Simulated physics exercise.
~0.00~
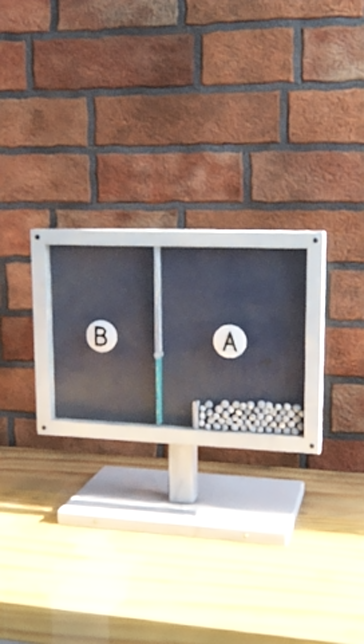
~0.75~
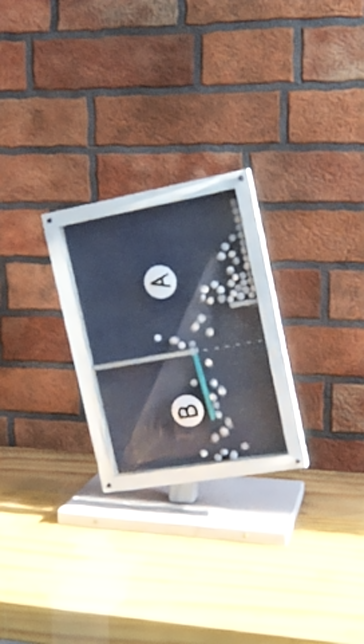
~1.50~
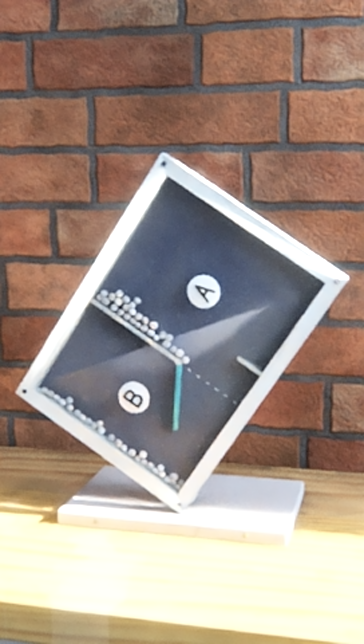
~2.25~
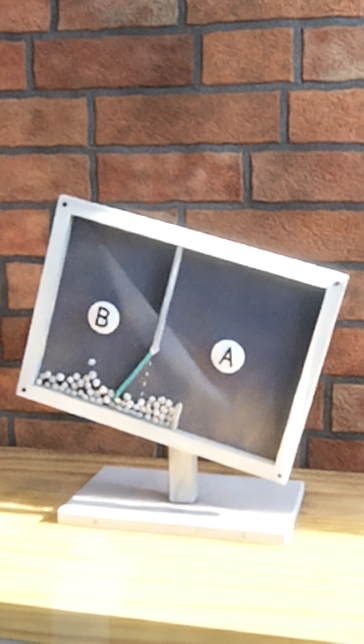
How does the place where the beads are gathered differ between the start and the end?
At the start the beads lie at the lower right, under the letter A. At the end they are gathered at the lower left, mostly under the letter B, with some just across the flap on the A side.
A pale-framed, dark-backed case marked B on the left and A on the right stands on a pale base on a sunlit wooden surface, seen from the front against a brick wall. Small pale round beads lie in its lower right corner, beside a divider with a turquoise flap. The case turns anticlockwise past upright, and beads tumble from A past the opened flap into B. It swings back, with beads gathered along the divider and B's outer wall. It ends tilted slightly clockwise, most beads at the bottom of B and some beside the flap in A.
